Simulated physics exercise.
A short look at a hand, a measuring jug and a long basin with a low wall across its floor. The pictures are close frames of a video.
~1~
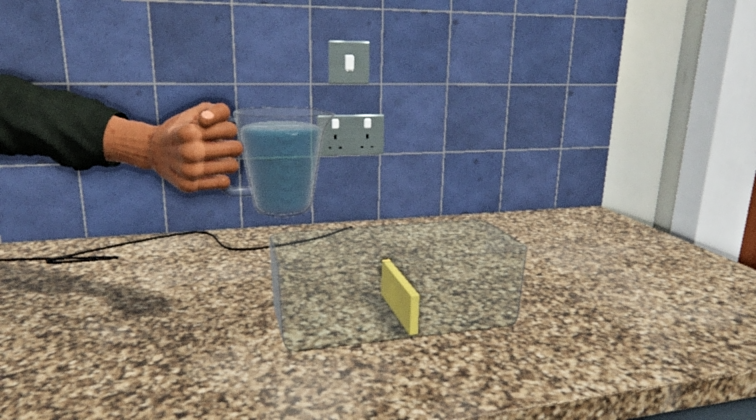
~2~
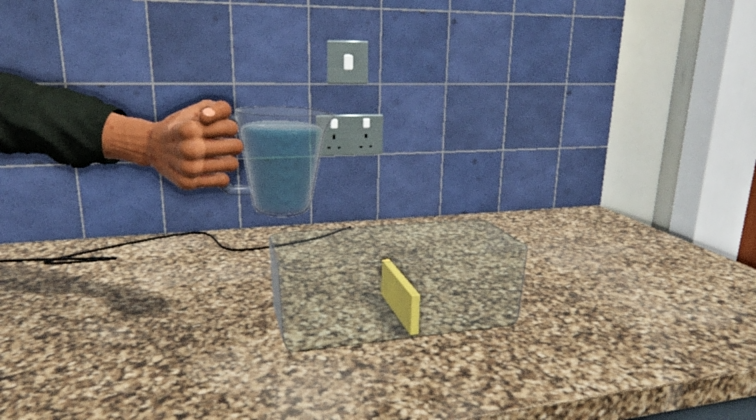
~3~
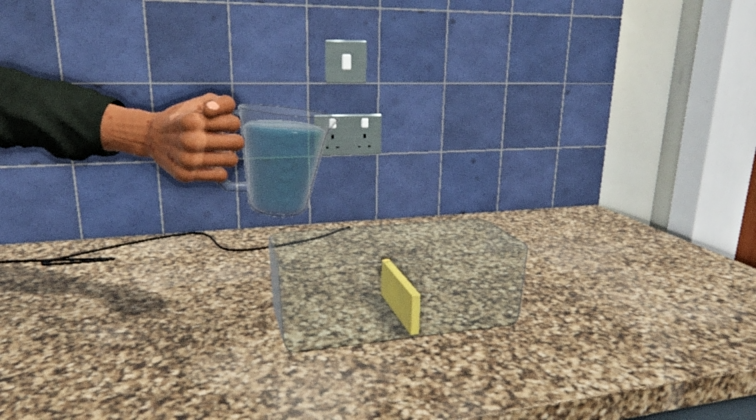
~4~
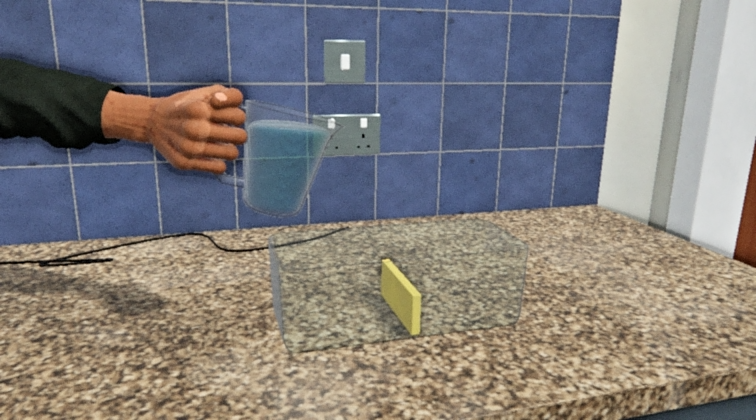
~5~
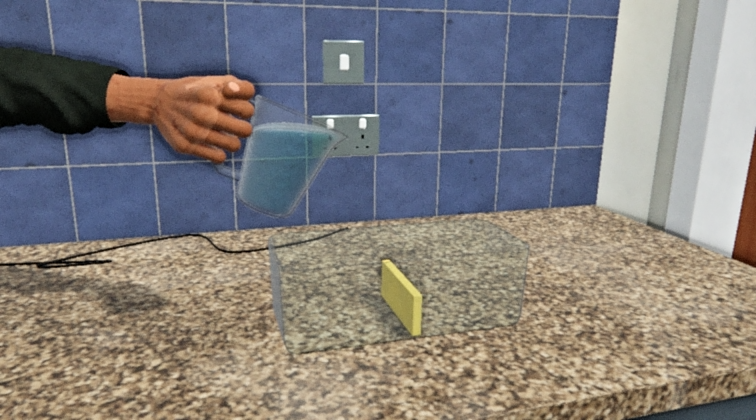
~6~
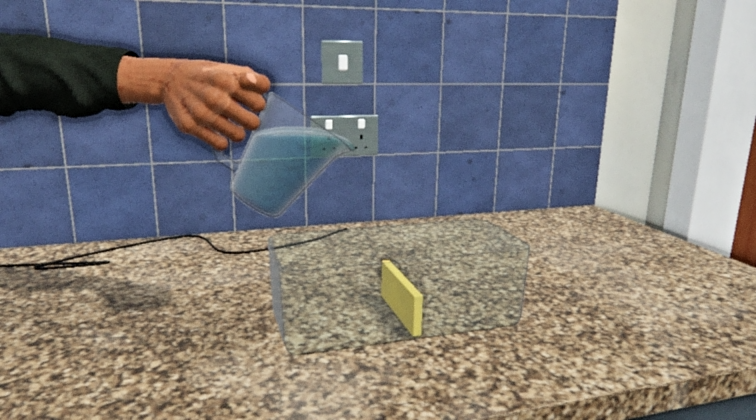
A hand tilting a clear jug of blue liquid rightward above a long transparent basin with a low yellow wall inside.
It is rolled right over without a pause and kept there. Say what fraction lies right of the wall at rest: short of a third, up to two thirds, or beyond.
In the end not even a third is right of the wall.
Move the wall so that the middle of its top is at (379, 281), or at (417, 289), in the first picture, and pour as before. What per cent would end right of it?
First some 30, then 10 per cent.
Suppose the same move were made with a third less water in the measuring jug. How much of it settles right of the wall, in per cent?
Some 5 per cent.
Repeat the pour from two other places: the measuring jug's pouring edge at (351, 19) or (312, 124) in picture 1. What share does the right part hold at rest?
Roughly 50 per cent, and 5 per cent.
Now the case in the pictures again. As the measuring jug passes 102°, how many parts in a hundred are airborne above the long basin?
Close to 20 per cent.
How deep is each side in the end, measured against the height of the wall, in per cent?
Near 40 on the left, 0 on the right.
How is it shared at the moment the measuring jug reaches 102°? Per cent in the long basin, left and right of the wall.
The left part 35 per cent, the right part 5.
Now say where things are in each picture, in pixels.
Tilt 0°; pouring edge (334, 113); surface from (240, 127) to (321, 127); the long basin's rim runs from (274, 252) to (506, 235); the wall's top is at (399, 277), in the first picture.
Tilt 2°; pouring edge (336, 114); surface from (240, 126) to (322, 127), in the second picture.
Tilt 6°; pouring edge (339, 118); surface from (244, 124) to (324, 128), in the third picture.
Tilt 14°; pouring edge (344, 125); surface from (247, 125) to (329, 130), in the fourth picture.
Tilt 23°; pouring edge (349, 136); surface from (251, 131) to (339, 132), in the fifth picture.
Tilt 35°; pouring edge (352, 150); surface from (248, 145) to (343, 140); 2 per cent is over the edge, in the sixth picture.
A moment on, the measuring jug is tipped right over and 42 per cent is still to pour, 34 is left of the wall and 3 right of it.
Next, the measuring jug is tipped right over and 2 per cent is still to pour, 87 is left of the wall and 4 right of it.
Then the measuring jug is tipped right over and 0 per cent is still to pour, 89 is left of the wall and 7 right of it.
Later the measuring jug is tipped right over and 0 per cent is still to pour, 89 is left of the wall and 7 right of it.
At rest 89 per cent lies left of the wall, 7 right of it and 4 outside.
